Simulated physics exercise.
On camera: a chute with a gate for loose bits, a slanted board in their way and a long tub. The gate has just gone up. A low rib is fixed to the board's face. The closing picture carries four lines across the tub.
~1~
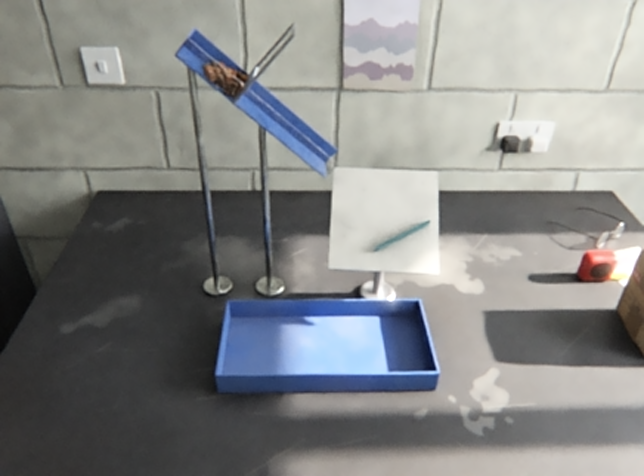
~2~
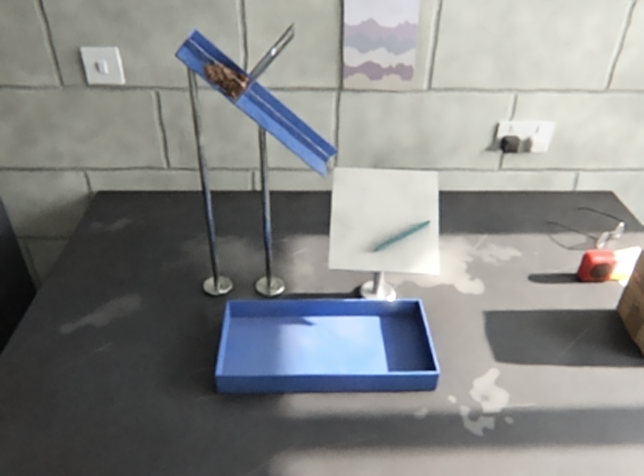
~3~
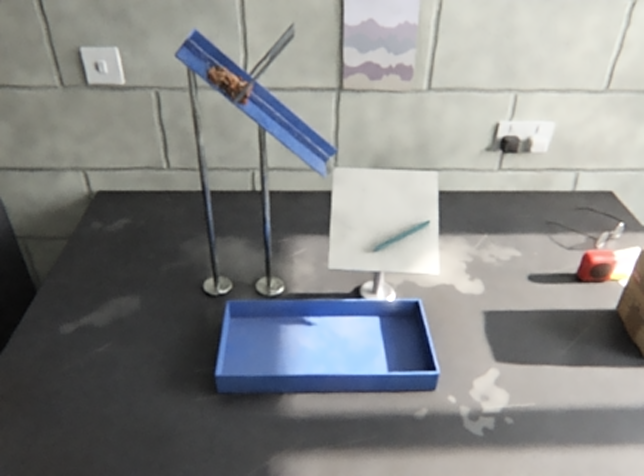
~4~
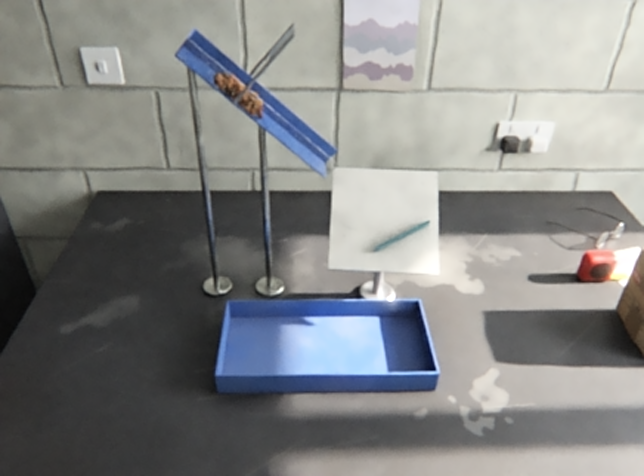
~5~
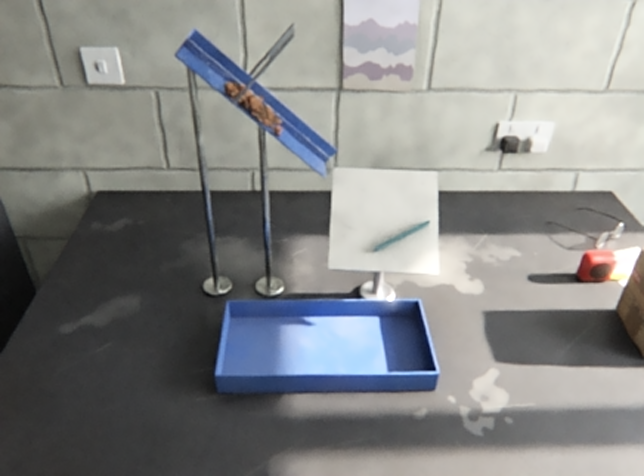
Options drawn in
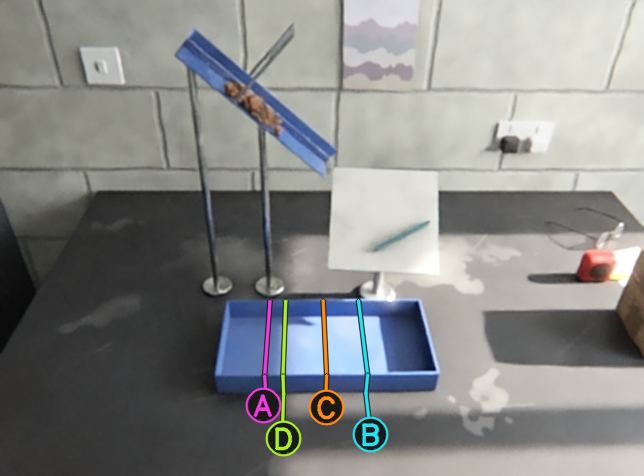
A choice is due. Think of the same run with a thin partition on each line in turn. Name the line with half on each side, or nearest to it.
The best line is B.
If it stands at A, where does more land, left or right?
Right.
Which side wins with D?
The right side.
On the marked copy, line A crosses the front rim at (264, 375); line B crosses the front rim at (367, 374); line C crosses the front rim at (326, 374); line D crosses the front rim at (283, 375).
Choosing A, of what is caught, none at all on the left of the divider, the whole lot on the right.
Choosing B, of what is caught, close to two thirds on the left of the divider, close to a third on the right.
Choosing C, of what is caught, none at all on the left of the divider, the whole lot on the right.
Choosing D, of what is caught, none at all on the left of the divider, the whole lot on the right.
